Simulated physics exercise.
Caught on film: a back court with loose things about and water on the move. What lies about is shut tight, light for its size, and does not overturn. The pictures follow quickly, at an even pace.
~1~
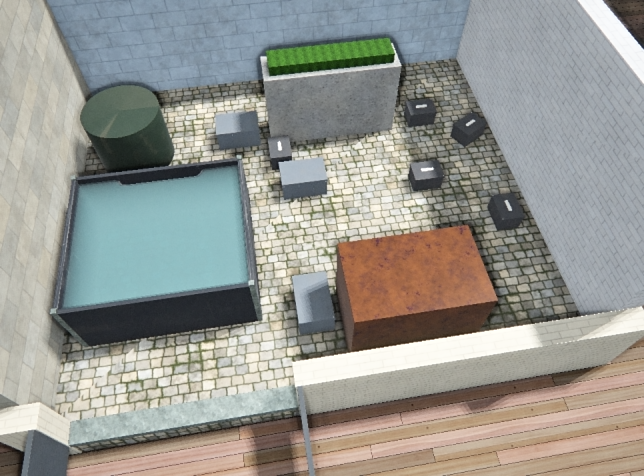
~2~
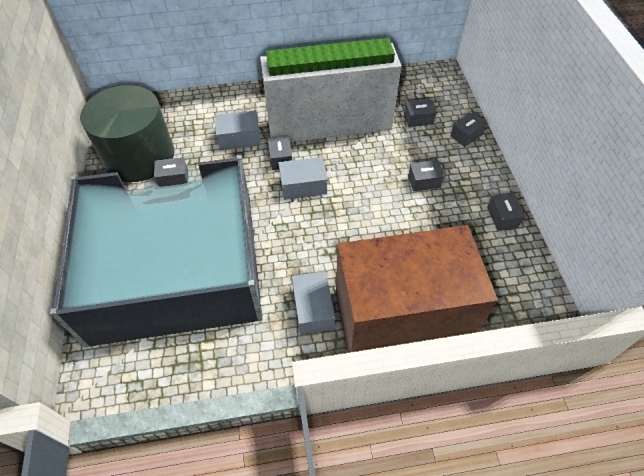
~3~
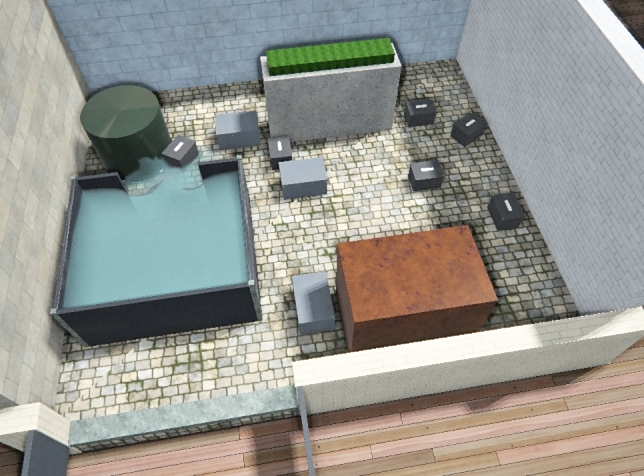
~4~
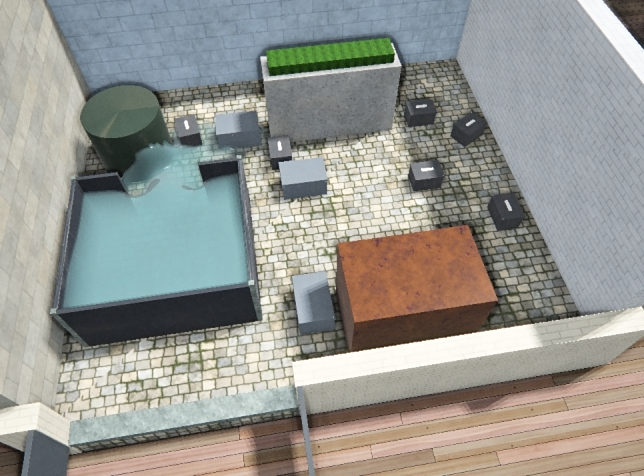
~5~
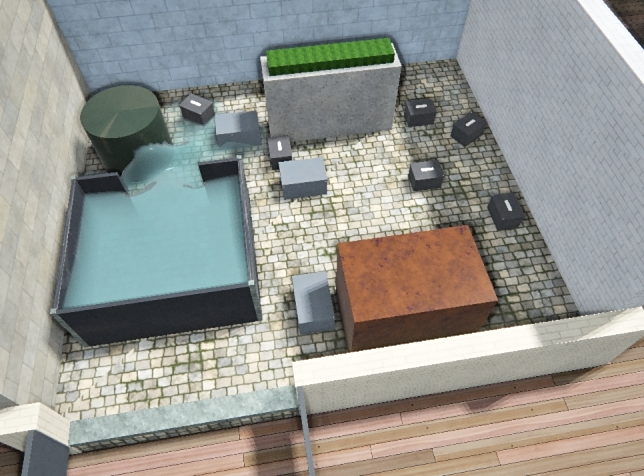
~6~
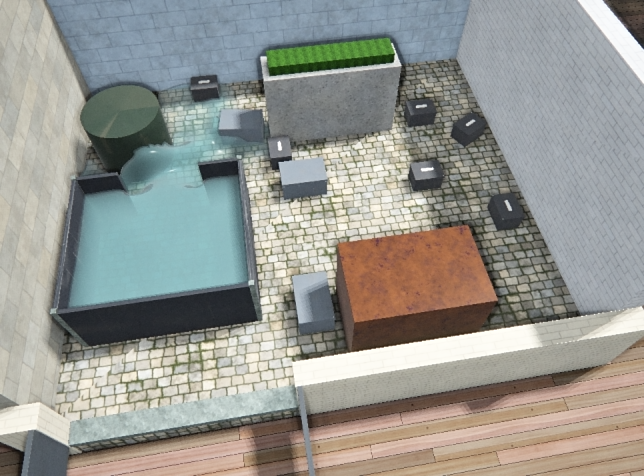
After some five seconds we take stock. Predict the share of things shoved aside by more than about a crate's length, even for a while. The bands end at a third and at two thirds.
It is two thirds or more.
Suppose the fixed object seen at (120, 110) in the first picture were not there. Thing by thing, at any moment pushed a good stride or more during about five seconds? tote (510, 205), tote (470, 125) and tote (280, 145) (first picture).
One after the other: Moved that far, moved that far, that far or more.
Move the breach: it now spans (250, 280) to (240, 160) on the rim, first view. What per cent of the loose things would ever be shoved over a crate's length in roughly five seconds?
Roughly 80 per cent.
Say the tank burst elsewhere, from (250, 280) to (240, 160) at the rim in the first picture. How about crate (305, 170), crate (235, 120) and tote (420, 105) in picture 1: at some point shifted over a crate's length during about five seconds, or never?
In that order: Yes, never so far, yes.
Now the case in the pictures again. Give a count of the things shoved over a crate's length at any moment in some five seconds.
That makes 8.
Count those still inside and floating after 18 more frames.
It comes to 5.
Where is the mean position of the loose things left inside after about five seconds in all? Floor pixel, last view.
Roughly at (425, 232).
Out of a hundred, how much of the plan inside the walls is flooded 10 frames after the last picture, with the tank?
Near 50 in a hundred.
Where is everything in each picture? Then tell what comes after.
A tote is out of sight; a crate at (237, 122), on the bottom; 0 of 10 have shifted, in the first picture.
A tote at (169, 167) rests on the ground, close to its start; a crate at (237, 122), on the bottom; 1 of 10 have shifted, in the second picture.
A tote at (179, 147) rests on the ground, a stride from its start; a crate at (237, 122), on the bottom; 1 of 10 have shifted, in the third picture.
A tote at (187, 125) floats, a stride from its start; a crate at (237, 122), on the bottom; 1 of 10 have shifted, in the fourth picture.
A tote at (196, 104) floats, a stride from its start; a crate at (237, 122) rests on the ground; 1 of 10 have shifted, in the fifth picture.
A tote at (204, 82), afloat, far from its start; a crate at (241, 119) rests on the ground, close to its start; 2 of 10 have shifted, in the sixth picture.
A moment on, 1 of 10 are well off their spots; 1 afloat.
Next, 4 of 10 are well off their spots; 1 afloat.
Later, 6 of 10 are well off their spots; 5 afloat.
In the end, 8 of 10 are well off their spots, and 8 have been at some point; 7 afloat.
